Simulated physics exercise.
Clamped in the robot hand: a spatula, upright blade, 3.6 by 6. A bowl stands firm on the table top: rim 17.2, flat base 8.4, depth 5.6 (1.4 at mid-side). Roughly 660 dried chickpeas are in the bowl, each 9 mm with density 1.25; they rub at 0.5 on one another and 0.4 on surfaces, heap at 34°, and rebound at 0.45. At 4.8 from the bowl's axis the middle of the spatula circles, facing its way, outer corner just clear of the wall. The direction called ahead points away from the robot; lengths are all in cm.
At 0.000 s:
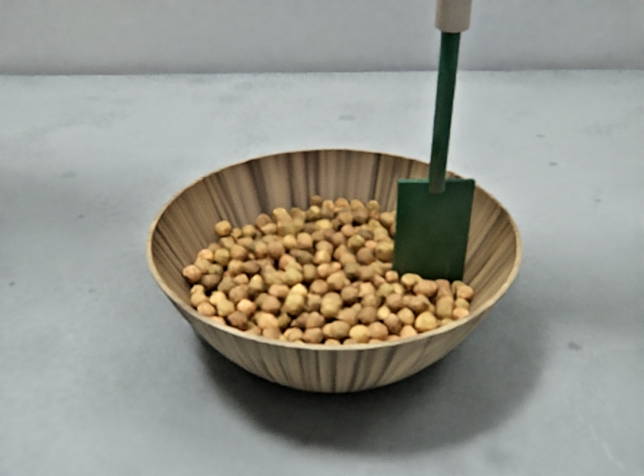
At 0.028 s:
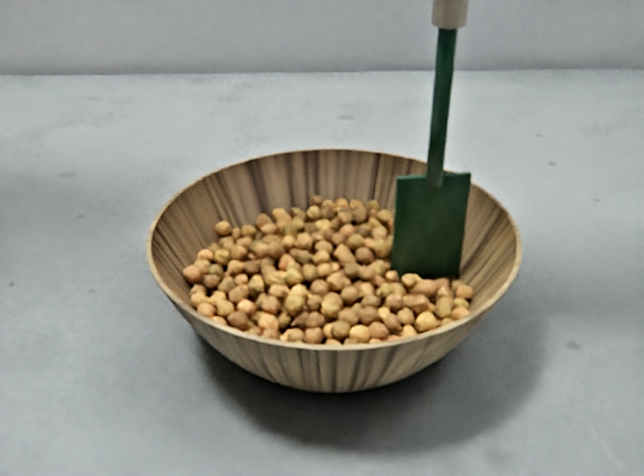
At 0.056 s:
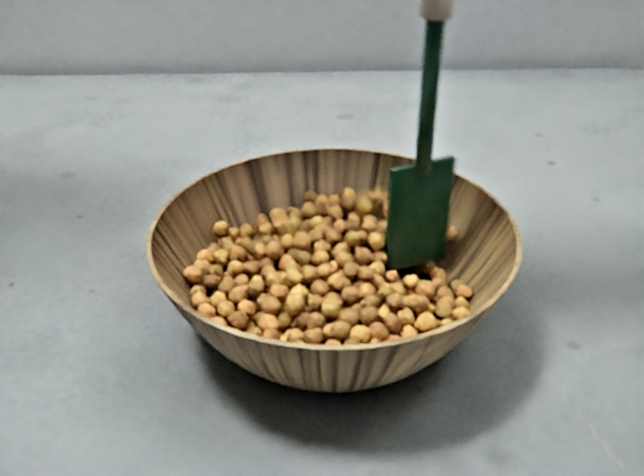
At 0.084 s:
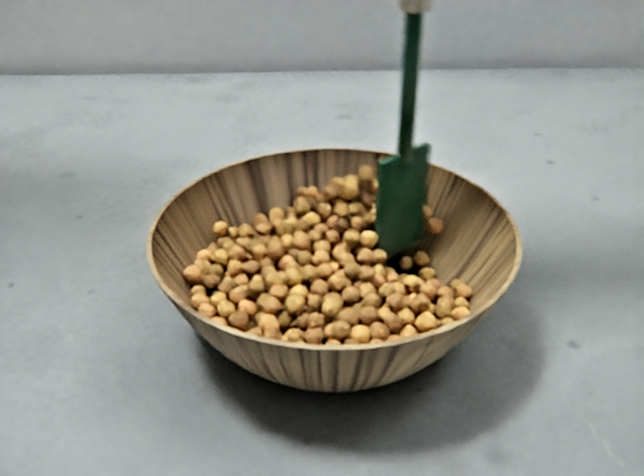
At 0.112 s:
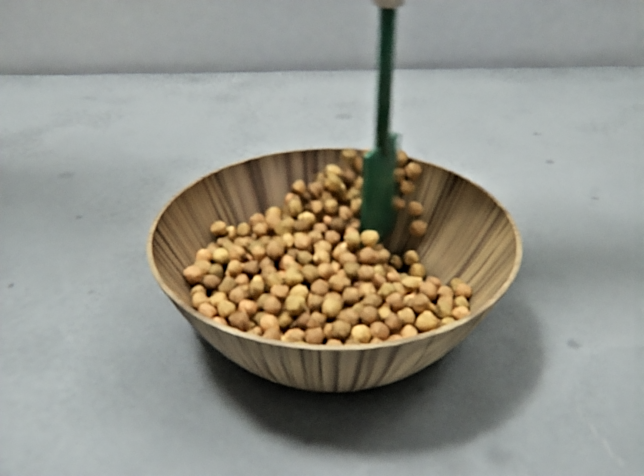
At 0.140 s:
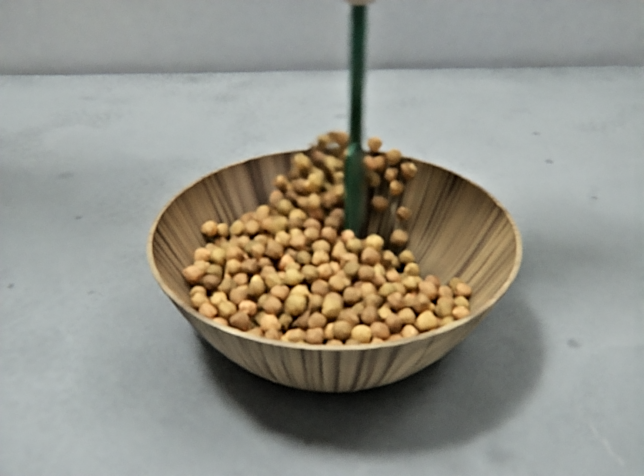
A green spatula with a flat blade, held upright from a pale grip at the top edge, stands in a wood-grained bowl on a grey table, seen from slightly above by a still camera. Tan and brown chickpeas fill the striped brown bowl, the blade at their right side. The spatula sweeps left and toward the back, turning edge-on and pushing chickpeas into a heap against the far wall.
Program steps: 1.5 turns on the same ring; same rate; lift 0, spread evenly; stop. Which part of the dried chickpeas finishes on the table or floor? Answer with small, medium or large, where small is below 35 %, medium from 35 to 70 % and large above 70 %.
It is small.
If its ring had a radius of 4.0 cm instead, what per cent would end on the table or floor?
Then some 25 percent.
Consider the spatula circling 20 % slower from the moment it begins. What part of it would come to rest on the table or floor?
Near 20 in a hundred, it would be.
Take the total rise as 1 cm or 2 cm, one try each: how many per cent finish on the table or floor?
Near 20 in a hundred, then 15 in a hundred.
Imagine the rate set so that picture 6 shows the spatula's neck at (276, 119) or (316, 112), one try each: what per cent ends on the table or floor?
Roughly 45 per cent on the first try and 35 per cent on the second.
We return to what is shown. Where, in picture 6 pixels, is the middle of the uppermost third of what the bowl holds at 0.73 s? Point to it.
Around (314, 202).
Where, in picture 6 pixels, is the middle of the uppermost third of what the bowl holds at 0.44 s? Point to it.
At about (359, 315).
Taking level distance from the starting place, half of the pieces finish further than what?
Around 8 cm.
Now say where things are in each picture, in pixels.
The first picture shows spatula neck at (440, 151), 0° round; upper third of the load around (324, 269), from x 190 to 465, top at y 200; 658 in the bowl.
The second picture shows spatula neck at (437, 146), 6° round; upper third of the load around (324, 267), from x 190 to 465, top at y 200.
The third picture shows spatula neck at (426, 134), 22° round; upper third of the load around (328, 255), from x 190 to 465, top at y 190.
The fourth picture shows spatula neck at (407, 124), 39° round; upper third of the load around (326, 250), from x 190 to 465, top at y 165.
The fifth picture shows spatula neck at (383, 117), 56° round; upper third of the load around (324, 243), from x 190 to 465, top at y 155.
The sixth picture shows spatula neck at (356, 113), 73° round; upper third of the load around (314, 237), from x 190 to 460, top at y 135; 658 in the bowl.
By 0.44 s, 255° round, highest piece 8 above the table; 578 in the bowl, 56 on the table or floor, 24 in flight or on the tool.
By 0.73 s, 77° round, highest piece 8 above the table; 507 in the bowl, 143 on the table or floor, 8 in flight or on the tool.
By 1.08 s, 180° round, highest piece 5 above the table; 474 in the bowl, 184 on the table or floor.
By 1.78 s, 180° round, highest piece 5 above the table; 474 in the bowl, 184 on the table or floor.
Final count, 474 in the bowl, 184 on the table or floor. That is 28 % on the table or floor.
